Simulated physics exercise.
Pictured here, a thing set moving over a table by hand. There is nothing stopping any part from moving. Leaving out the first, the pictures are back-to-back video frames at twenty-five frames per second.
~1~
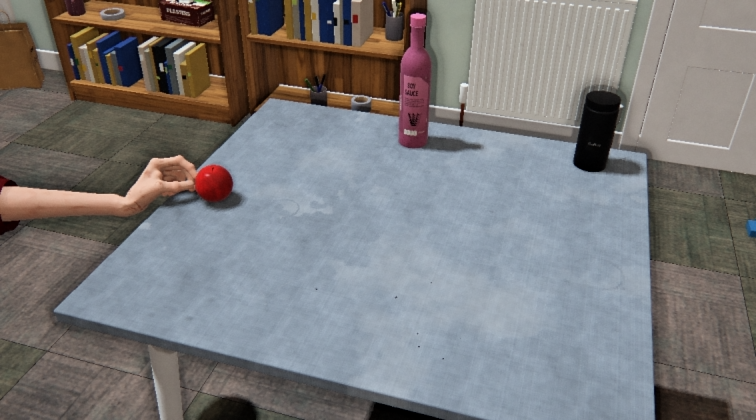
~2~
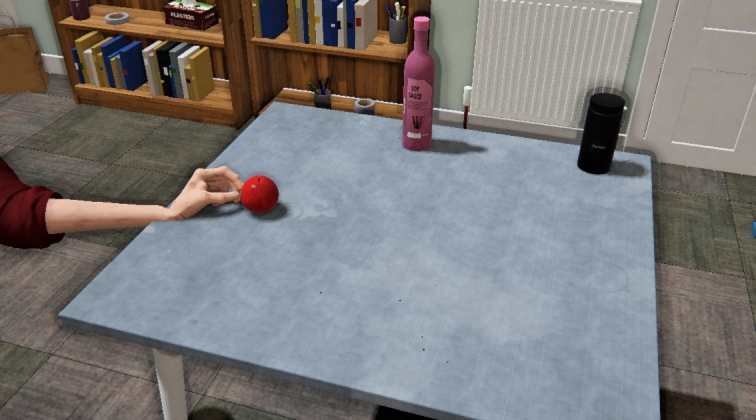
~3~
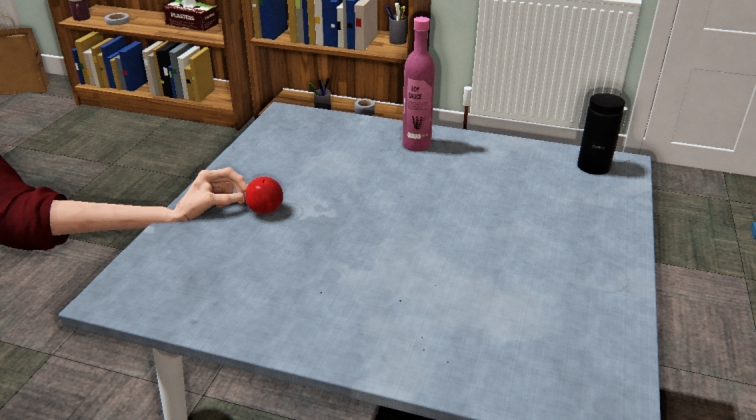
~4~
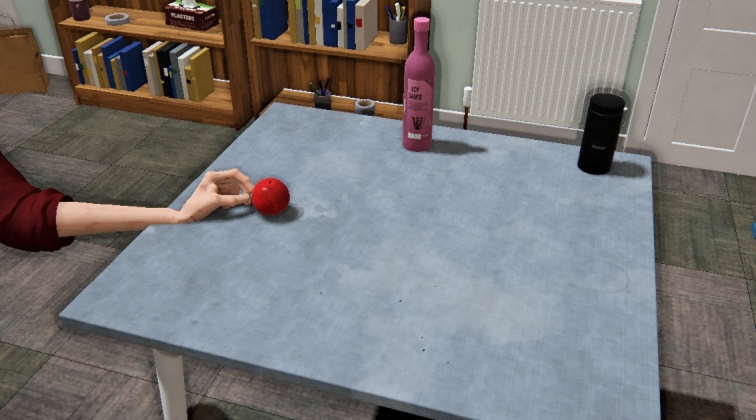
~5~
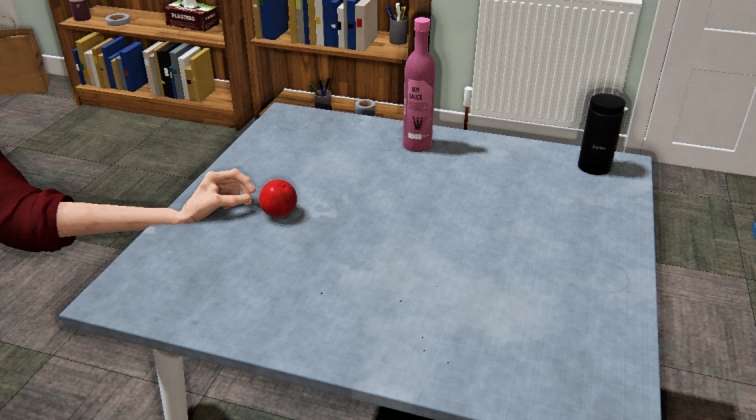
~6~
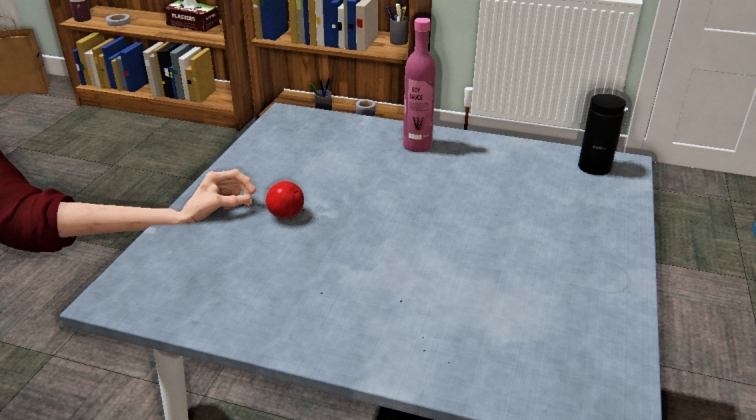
In a room with bookshelves, a white radiator and a carpet-tiled floor, a blue-grey table is seen from above at an angle. A pink bottle stands near the back edge, a black cylindrical container at the far right, and a hand holds a round red apple at the left. The hand pushes the apple rightward and releases it, and it rolls slightly further right, while the view shifts very slightly early on.
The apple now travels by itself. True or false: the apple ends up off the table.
False.
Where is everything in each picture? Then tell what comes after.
Under the hand; red apple (214, 184), in the first frame.
Under the hand; red apple (260, 195), in the second frame.
Under the hand; red apple (264, 196), in the third frame.
Red apple (271, 197), in the fourth frame.
Red apple (278, 198), in the fifth frame.
Red apple (285, 200) moved a little, in the sixth frame.
Then, 0.10 s later than the last frame, red apple moved about its own width near (300, 203).
Then, 0.20 s later than the last frame, red apple moved about its own width near (311, 205).
Then, 0.40 s later than the last frame, red apple moved about its own width near (325, 207).
When it is over, moved from the start, red apple. End places, in pixels of the last picture, red apple near (328, 208).
